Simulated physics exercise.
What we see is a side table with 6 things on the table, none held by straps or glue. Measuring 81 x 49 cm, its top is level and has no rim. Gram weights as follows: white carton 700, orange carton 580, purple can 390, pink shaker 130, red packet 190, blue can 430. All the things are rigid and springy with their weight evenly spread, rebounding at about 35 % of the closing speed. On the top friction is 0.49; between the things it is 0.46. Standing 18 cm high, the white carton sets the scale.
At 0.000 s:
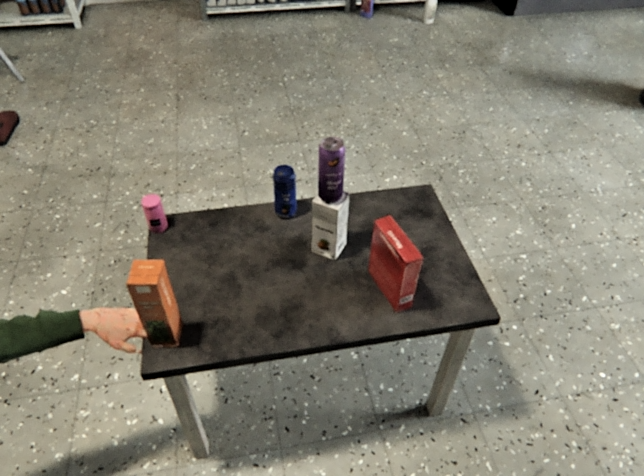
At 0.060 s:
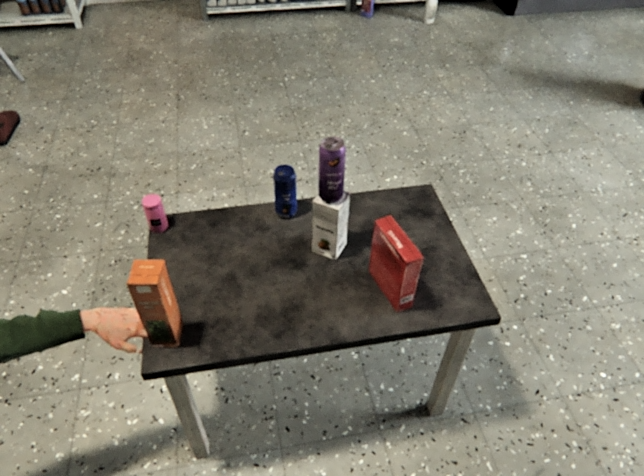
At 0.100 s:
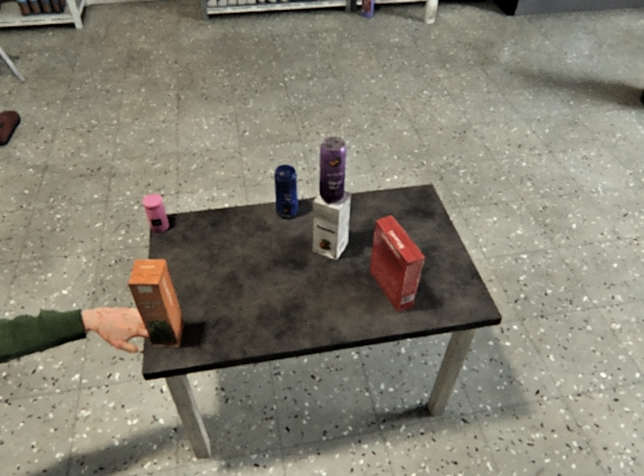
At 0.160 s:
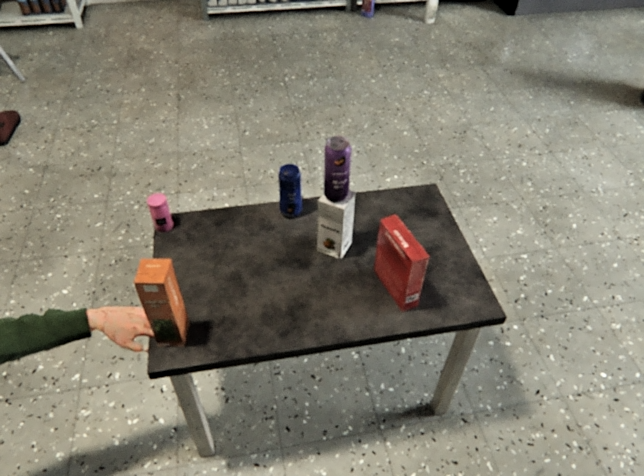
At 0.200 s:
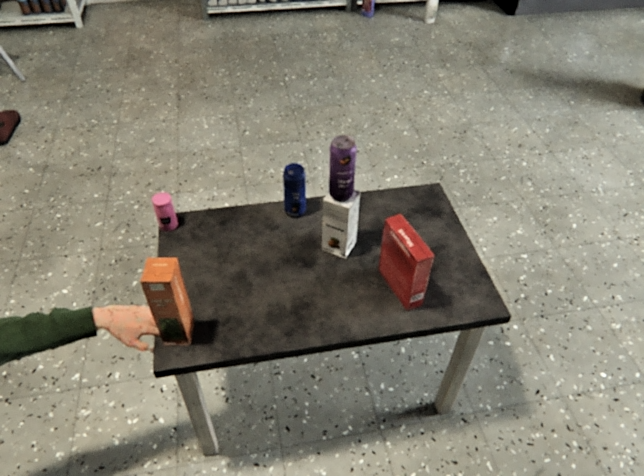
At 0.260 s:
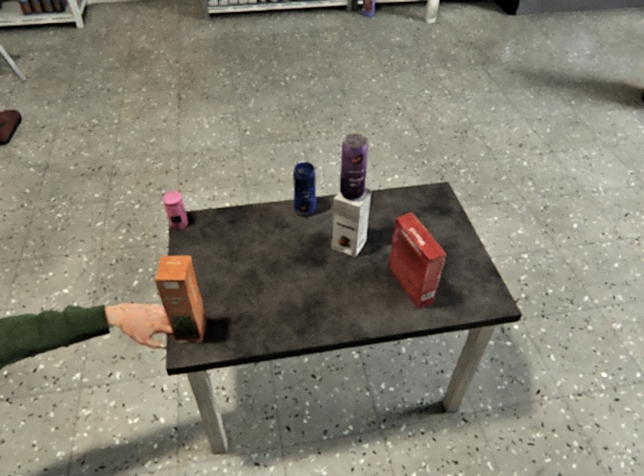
In a room with a speckled floor, a hand at the left edge of a dark table slowly pushed it a little to the right, and the cartons, cans, shaker and red packet rode along with it.
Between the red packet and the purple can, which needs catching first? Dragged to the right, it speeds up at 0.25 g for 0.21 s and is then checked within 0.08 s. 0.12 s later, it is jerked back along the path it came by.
Of the two named, the former.
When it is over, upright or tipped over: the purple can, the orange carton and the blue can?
Final state - purple can: Goes over; orange carton: Goes over; blue can: Goes over.
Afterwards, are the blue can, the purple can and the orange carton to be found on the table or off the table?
Once it all settles, the blue can stays on its surface, the purple can leaves its surface and the orange carton stays on its surface.
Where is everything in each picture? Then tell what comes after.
The first frame shows red packet (393, 265); purple can (331, 172).
The second frame shows pink shaker (155, 214); blue can (285, 193).
The third frame shows white carton (332, 223); orange carton (159, 306).
The fourth frame shows table along by 1 cm; pink shaker (160, 213); blue can (290, 192).
The fifth frame shows table along by 2 cm; white carton (341, 222); orange carton (170, 304).
The sixth frame shows table along by 5 cm; red packet (415, 261); purple can (354, 169).
After 0.76 s, red packet on its side near (442, 266); purple can 27° off upright near (385, 190); orange carton on its side.
After 1.26 s, purple can on its side near (498, 299); red packet on its side near (448, 266); orange carton on its side.
In the end (3.1 s), off the table, purple can; toppled on the table, white carton, orange carton, red packet and blue can; pink shaker under 5 cm from the start. At the end, from the last picture's camera, red packet near (448, 266). Red packet went at 0.50 s; purple can went at 0.86 s.
